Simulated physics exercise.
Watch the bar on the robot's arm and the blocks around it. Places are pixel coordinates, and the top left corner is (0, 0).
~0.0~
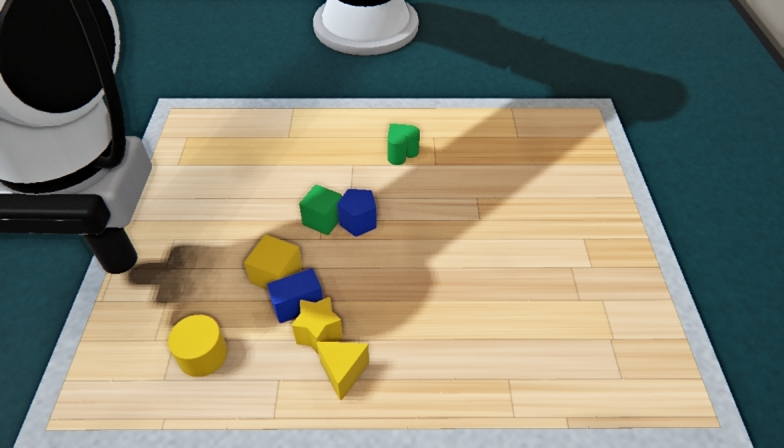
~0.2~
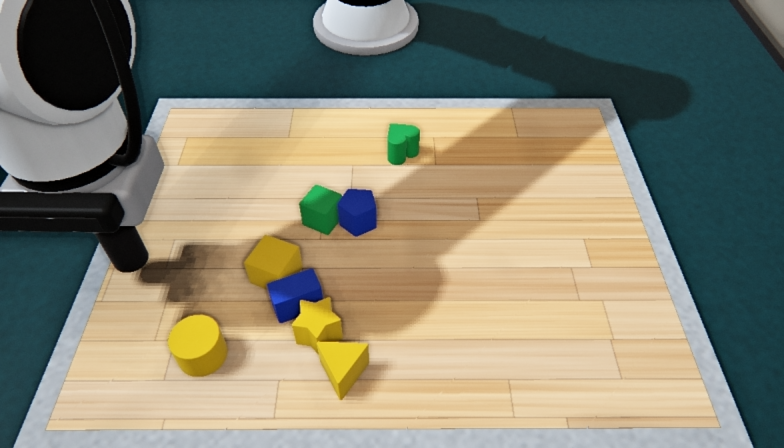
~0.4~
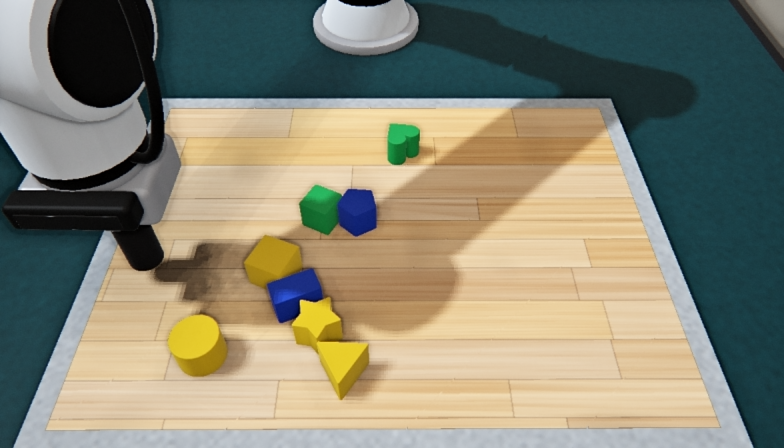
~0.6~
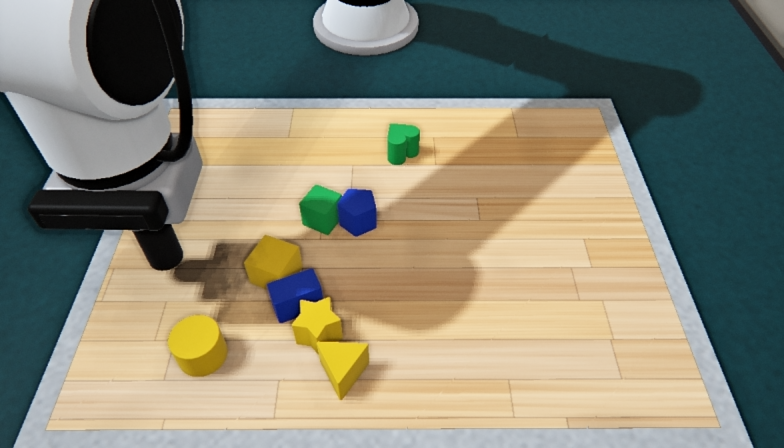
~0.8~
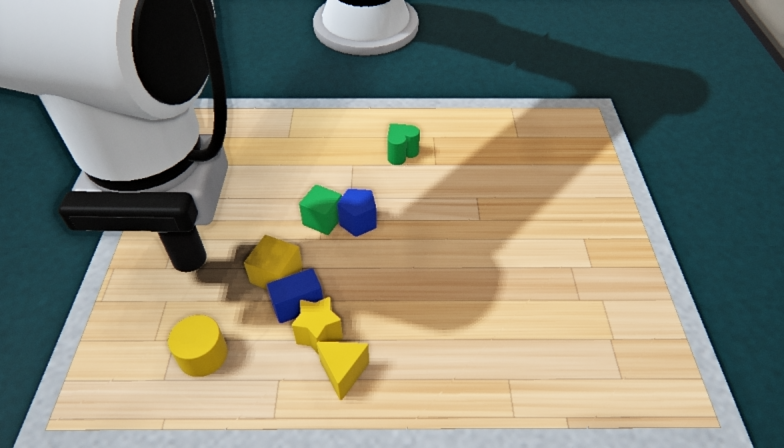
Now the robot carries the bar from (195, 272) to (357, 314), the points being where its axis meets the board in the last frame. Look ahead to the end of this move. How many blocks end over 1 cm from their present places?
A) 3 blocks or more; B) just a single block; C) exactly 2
A: 3 blocks or more.
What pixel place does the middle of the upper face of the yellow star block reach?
The spot you're after is about (368, 351) in the image.
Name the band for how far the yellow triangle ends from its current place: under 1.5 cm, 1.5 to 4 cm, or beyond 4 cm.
Covers 1.5 to 4 cm.
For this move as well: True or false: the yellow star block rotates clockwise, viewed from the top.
Answer: True.
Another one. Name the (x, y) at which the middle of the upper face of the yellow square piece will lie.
I'd expect the centre of its top face to be at (315, 251).
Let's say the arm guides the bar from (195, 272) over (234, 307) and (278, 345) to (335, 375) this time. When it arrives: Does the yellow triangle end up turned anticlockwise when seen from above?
That would be a no.
What follows on the original path. One third of the way, bar at (244, 274); yellow square piece at (284, 253), turned 15° anticlockwise.
Two thirds of the way, bar at (299, 288); yellow square piece at (313, 252), turned 90° anticlockwise; blue rectangle at (323, 295), turned 30° anticlockwise; yellow star block at (335, 326), turned 35° clockwise.
At the end, bar at (356, 302); yellow square piece at (315, 251), turned 95° anticlockwise; blue rectangle at (379, 317); yellow star block at (368, 351), turned 70° clockwise; yellow triangle at (352, 383), turned 25° clockwise.
